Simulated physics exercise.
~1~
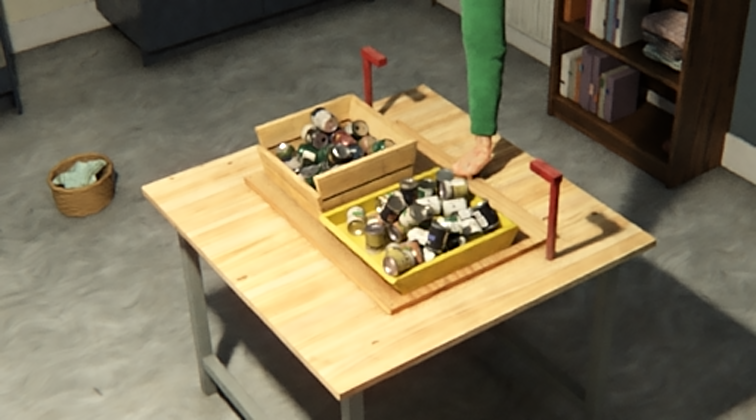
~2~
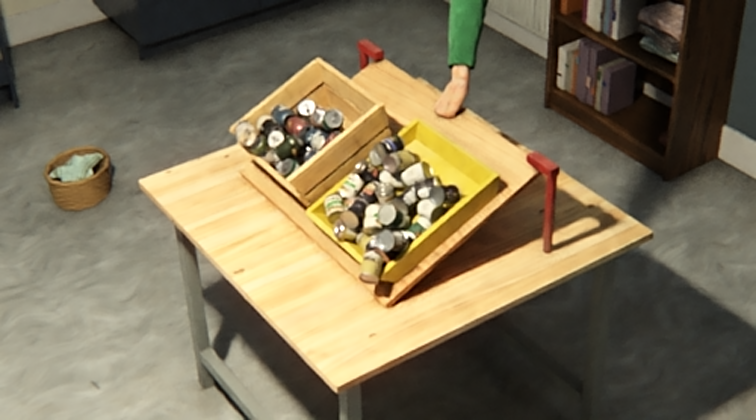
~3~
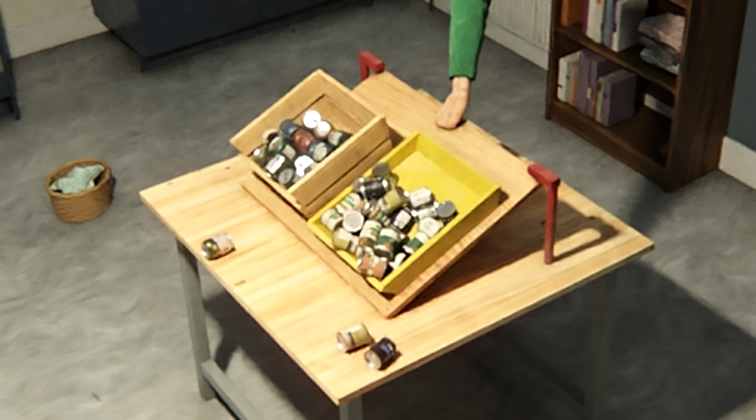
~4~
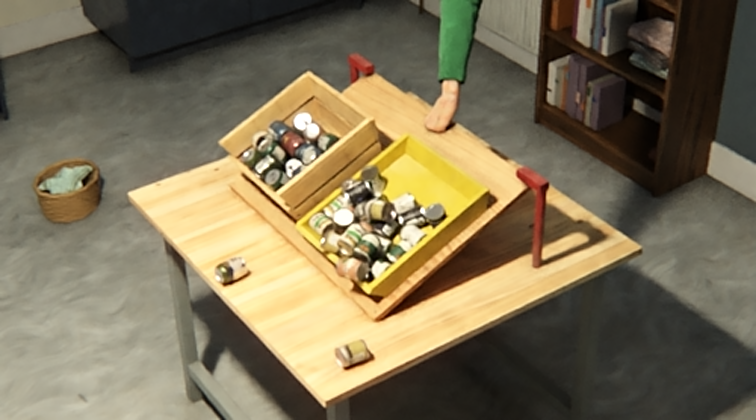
A board holding a yellow box and a wooden box full of small tins was whipped up at one end by a green-sleeved arm, stopping at a slant. The tins slid downhill and a few tumbled onto the table, but most stayed in their boxes.
